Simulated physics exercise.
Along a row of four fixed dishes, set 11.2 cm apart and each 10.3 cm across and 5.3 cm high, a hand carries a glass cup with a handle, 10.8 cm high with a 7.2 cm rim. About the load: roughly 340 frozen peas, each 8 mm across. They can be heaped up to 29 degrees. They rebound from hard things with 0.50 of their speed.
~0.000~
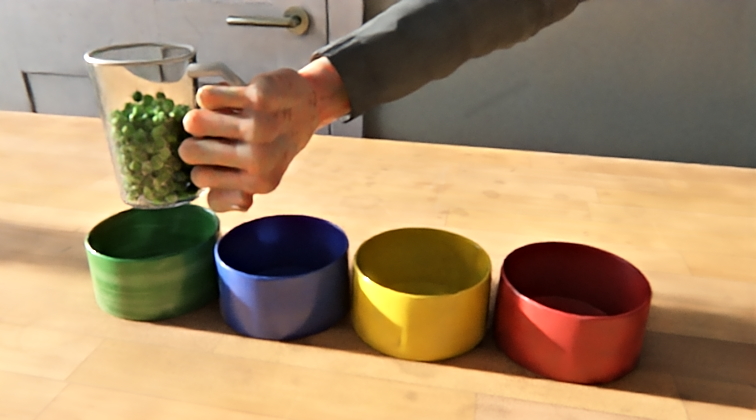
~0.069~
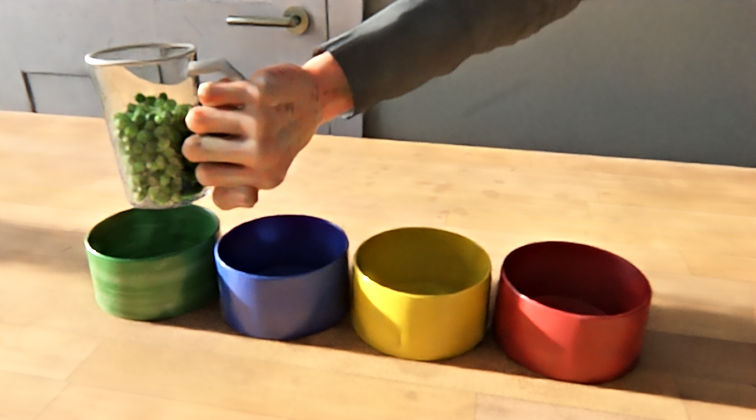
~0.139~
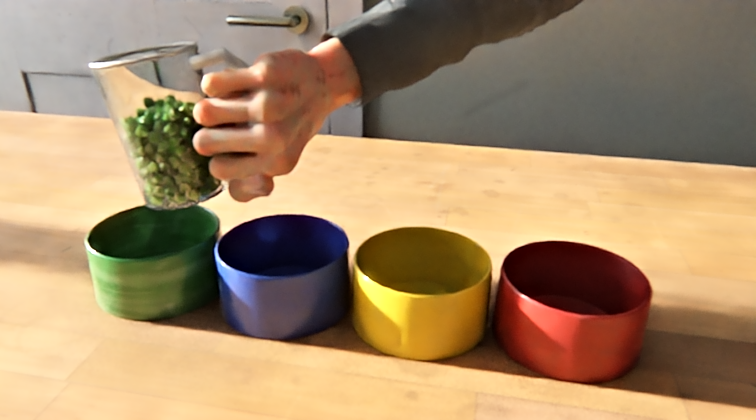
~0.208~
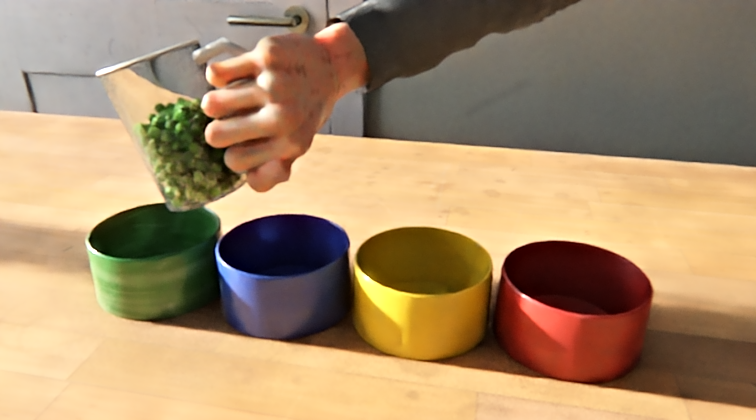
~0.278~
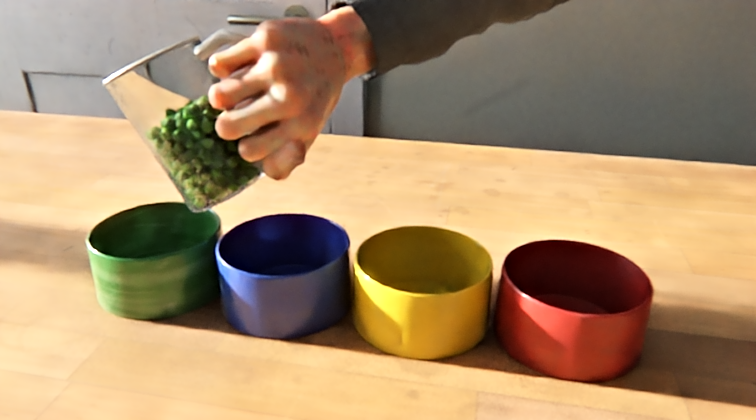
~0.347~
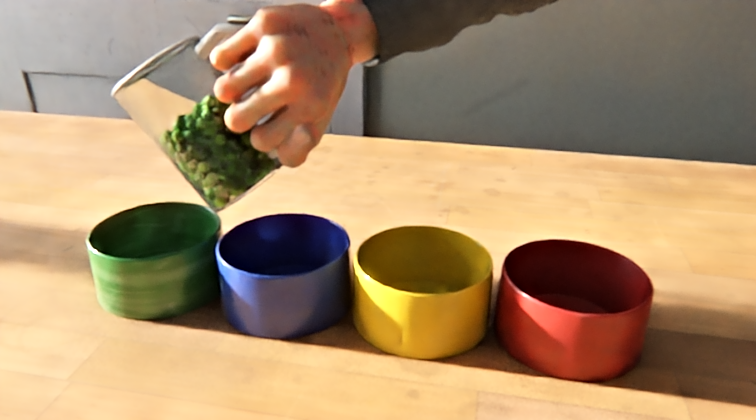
A hand holding a clear glass cup of green peas by its handle tilts it steadily toward the left while shifting slightly right, above a wooden table where green, blue, yellow and red dishes sit still in a row.
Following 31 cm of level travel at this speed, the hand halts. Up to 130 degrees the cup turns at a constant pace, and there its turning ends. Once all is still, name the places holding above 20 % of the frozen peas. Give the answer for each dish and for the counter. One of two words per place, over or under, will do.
Red dish - under, blue dish - over, green dish - under, yellow dish - under, counter - under.
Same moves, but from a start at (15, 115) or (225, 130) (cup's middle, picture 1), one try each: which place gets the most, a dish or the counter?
Green, then yellow.
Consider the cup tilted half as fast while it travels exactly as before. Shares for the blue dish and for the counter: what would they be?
Blue 0, counter 10.
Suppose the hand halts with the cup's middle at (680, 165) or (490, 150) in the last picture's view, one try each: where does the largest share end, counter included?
The largest share ends at blue first and at blue second.
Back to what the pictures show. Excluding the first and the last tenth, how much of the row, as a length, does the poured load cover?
The stretch is around 6 cm long.
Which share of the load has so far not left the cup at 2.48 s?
About 0 percent.
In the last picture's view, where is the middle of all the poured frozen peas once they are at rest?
Approximately (289, 275) in the last picture.
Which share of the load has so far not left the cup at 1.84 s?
Some 0 per cent.
After 1.24 s, tilt 130 degrees; cup holds 15 %, blue 85 %.
After 1.84 s, tilt 130 degrees; cup holds 0 %, blue 100 %.
After 2.48 s, tilt 130 degrees; cup holds 0 %, blue 100 %.
At rest (2.8 s), red 0 %, blue 100 %, green 0 %, yellow 0 %, counter 0 %.
